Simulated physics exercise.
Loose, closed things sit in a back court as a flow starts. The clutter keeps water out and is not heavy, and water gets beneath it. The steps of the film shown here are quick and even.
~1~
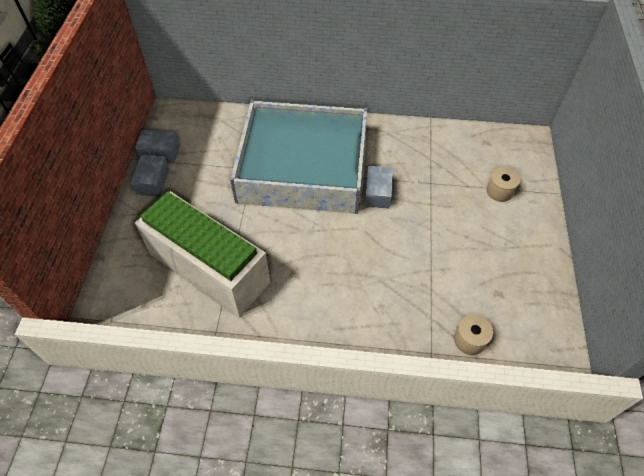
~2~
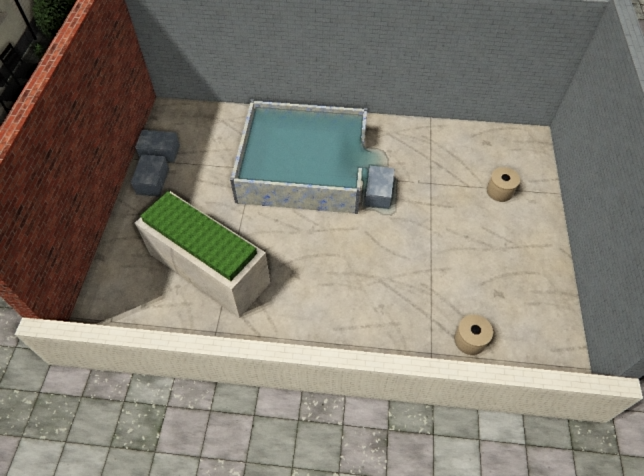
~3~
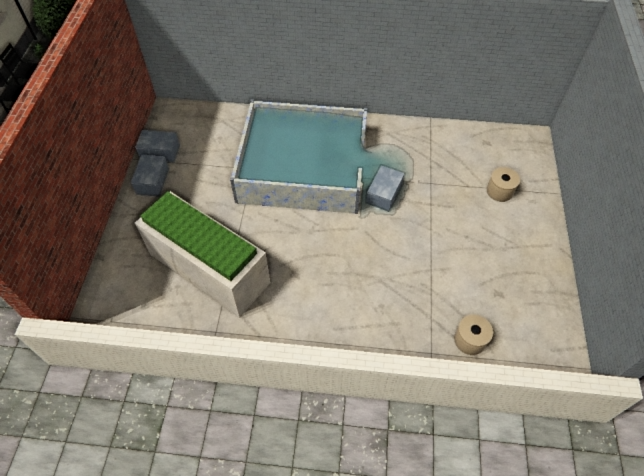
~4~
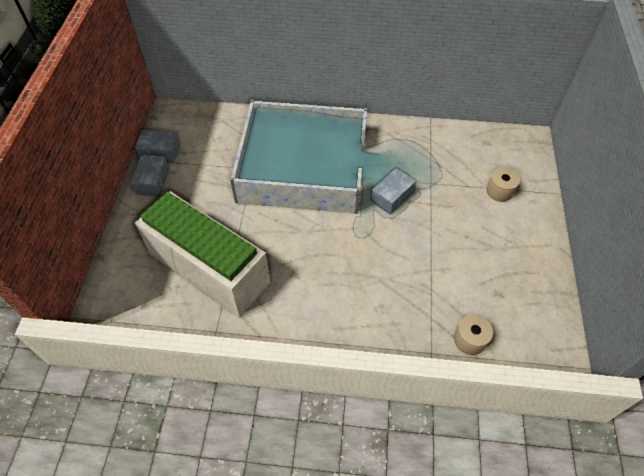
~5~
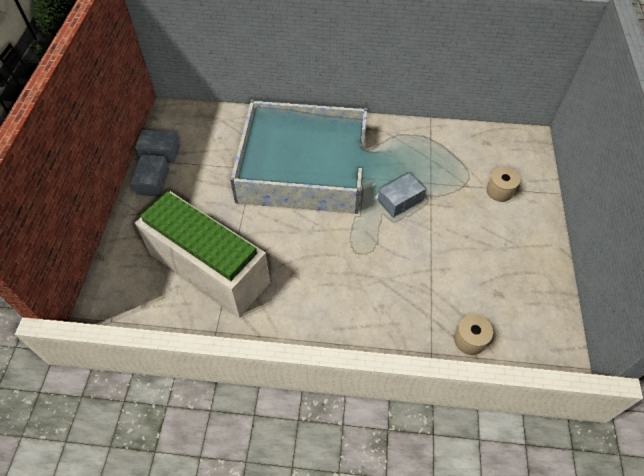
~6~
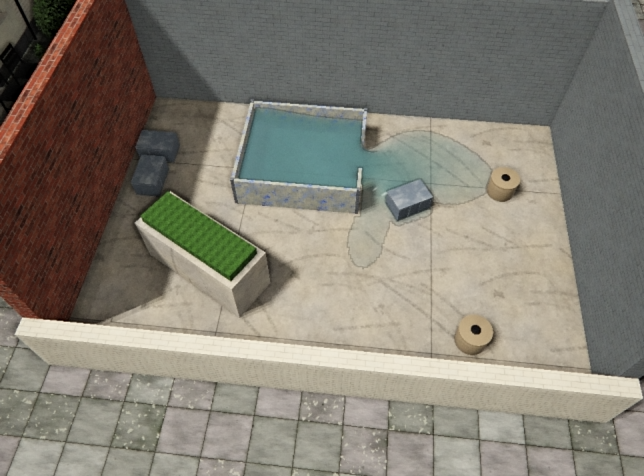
Water poured from a gap in the right side of a tiled pool and spread across the paved court, pushing a grey crate a short way right and turning it, while everything else stayed put.
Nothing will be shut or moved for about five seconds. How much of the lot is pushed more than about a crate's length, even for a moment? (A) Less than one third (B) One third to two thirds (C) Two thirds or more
One third to two thirds.
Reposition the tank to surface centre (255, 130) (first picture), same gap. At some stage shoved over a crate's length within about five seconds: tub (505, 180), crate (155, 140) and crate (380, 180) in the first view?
Item one travelled far enough, item two not displaced far, item three travelled far enough.
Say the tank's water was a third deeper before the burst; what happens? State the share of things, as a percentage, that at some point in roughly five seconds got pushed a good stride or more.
Around 60 in a hundred.
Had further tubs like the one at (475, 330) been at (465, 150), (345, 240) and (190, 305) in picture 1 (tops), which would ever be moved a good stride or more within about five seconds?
In that order: Shifted that much, no, less than that.
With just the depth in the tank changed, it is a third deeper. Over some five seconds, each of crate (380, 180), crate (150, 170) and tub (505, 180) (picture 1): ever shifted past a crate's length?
Well, in sequence: Carried that far, not carried that far, carried that far.
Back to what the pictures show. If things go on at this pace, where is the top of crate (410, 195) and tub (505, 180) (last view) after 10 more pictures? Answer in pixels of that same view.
Expect them at roughly (434, 235) and roughly (560, 194).
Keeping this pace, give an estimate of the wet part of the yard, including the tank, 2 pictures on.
Around 25 percent.
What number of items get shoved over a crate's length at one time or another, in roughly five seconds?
2.
A moment on, 1 of 5 are well off their spots; 0 afloat.
Next, 2 of 5 are well off their spots; 1 afloat.
Later, 2 of 5 are well off their spots; 1 afloat.
In the end, 2 of 5 are well off their spots, and 2 have been at some point; 2 afloat.
